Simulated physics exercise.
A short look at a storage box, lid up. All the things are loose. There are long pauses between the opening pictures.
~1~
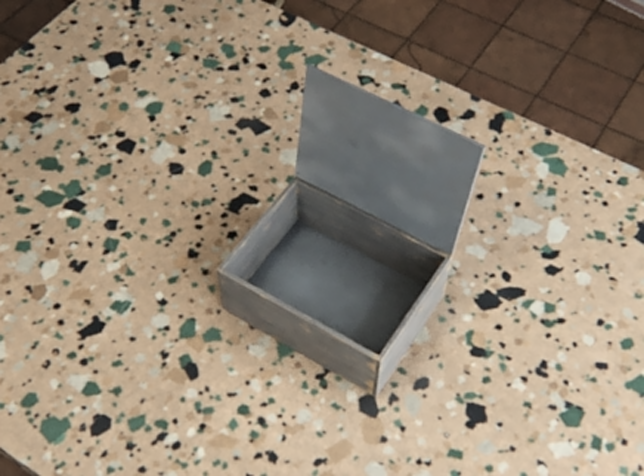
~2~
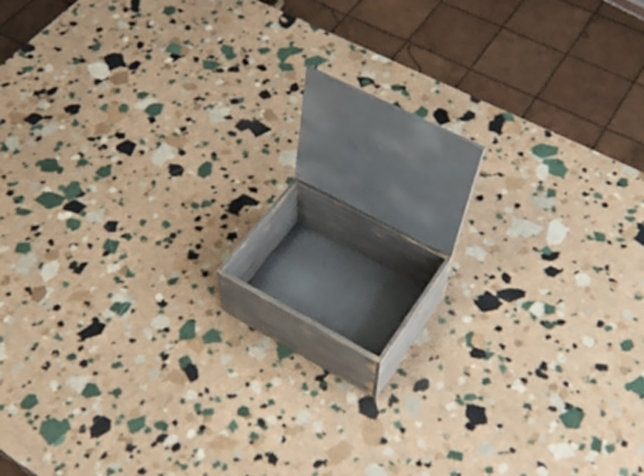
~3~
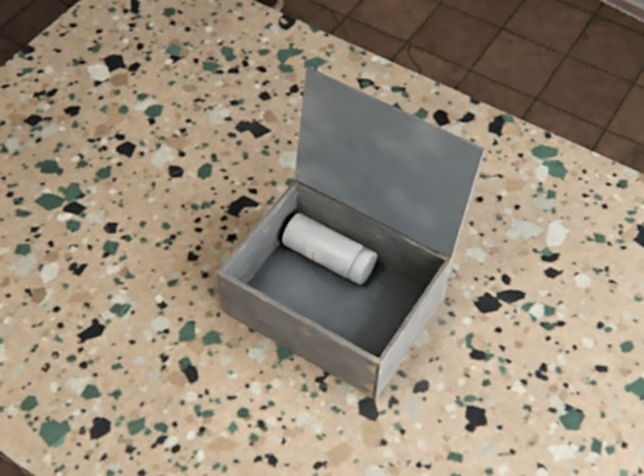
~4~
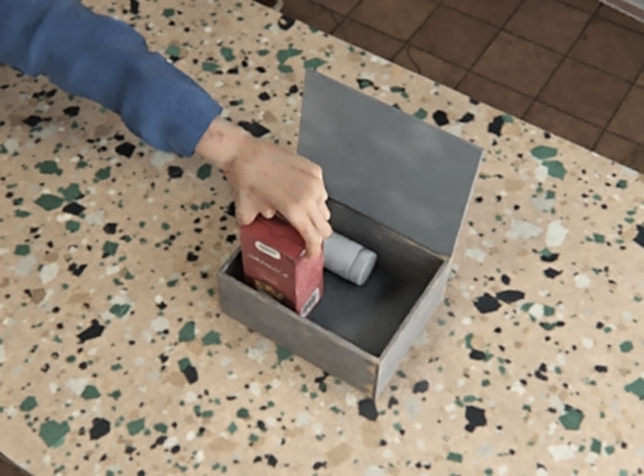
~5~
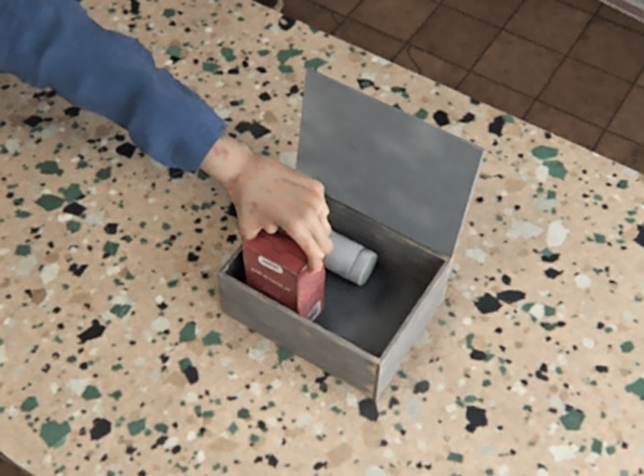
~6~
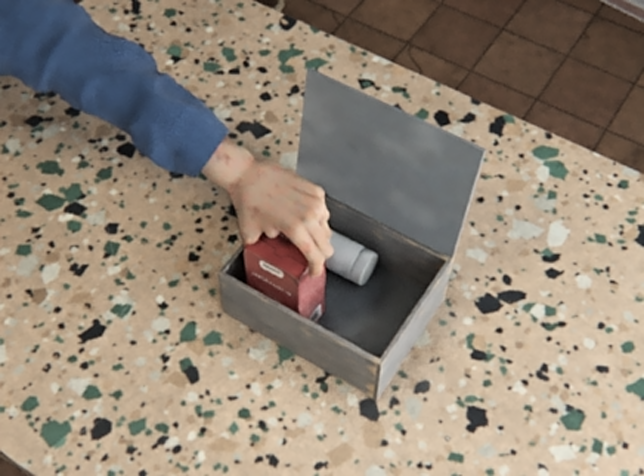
In this clip, an open gray box sits empty on a speckled surface, then a white cylindrical container appears lying inside it. A hand in a blue sleeve then lowers a red carton into the box's left side, still holding it.
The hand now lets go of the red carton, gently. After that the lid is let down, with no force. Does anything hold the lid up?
It stays ajar.
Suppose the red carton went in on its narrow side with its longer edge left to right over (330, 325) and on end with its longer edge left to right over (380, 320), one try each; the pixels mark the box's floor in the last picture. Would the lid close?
In the first case it closes; in the second case it will not close.
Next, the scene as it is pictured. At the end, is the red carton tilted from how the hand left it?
It stays as placed.
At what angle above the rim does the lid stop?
Some 30° above the rim.
Then, 1.10 s after the last picture, lid starting down.
Then, 1.50 s after the last picture, lid 63° above the rim.
Then, 1.80 s after the last picture, lid 43° above the rim.
At rest, lid 32° above the rim; both in place. Seen from the same camera at the end, red carton near (286, 281).
